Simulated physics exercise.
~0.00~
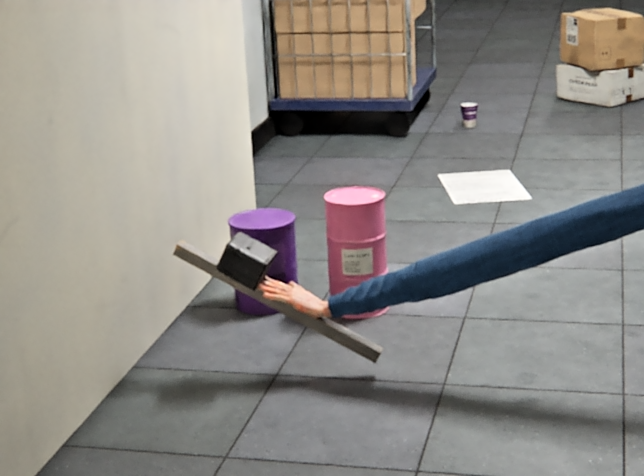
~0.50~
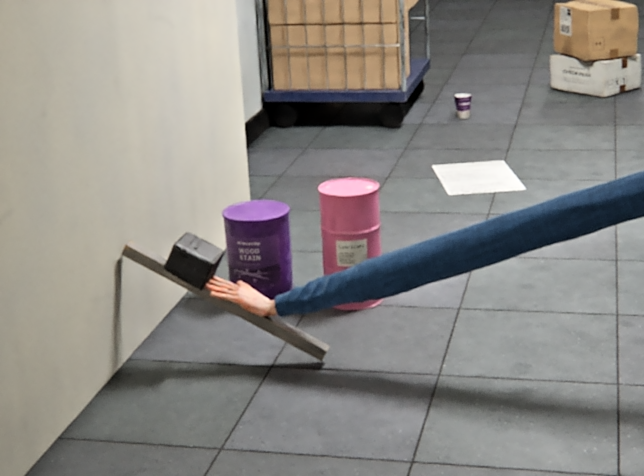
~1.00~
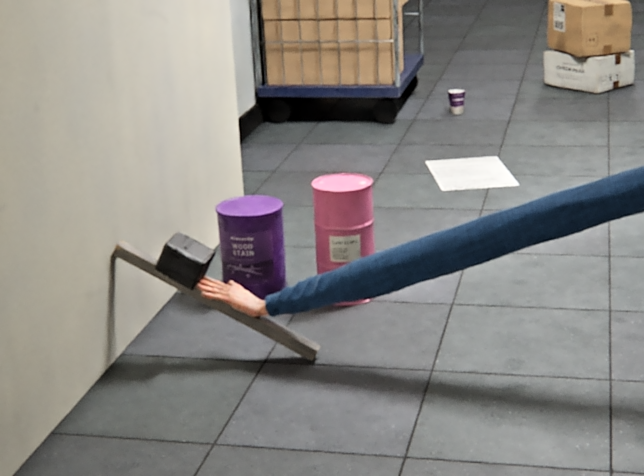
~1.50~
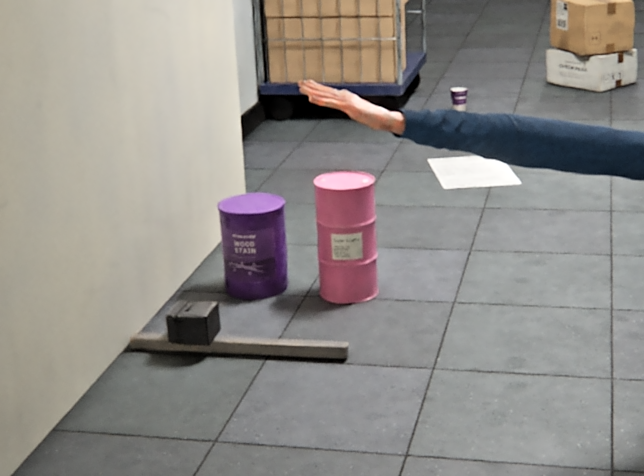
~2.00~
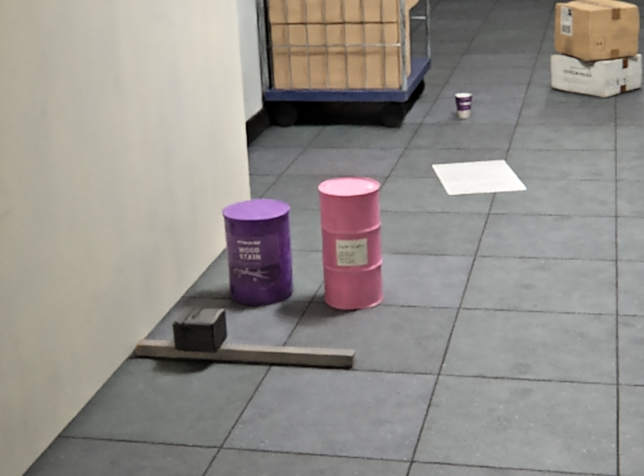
On a grey tiled floor beside a pale wall, a hand lowered a grey pole with a dark block on it to lean against the wall, then let go and drew back, and the pole slid down and ended up lying flat, block still on top.
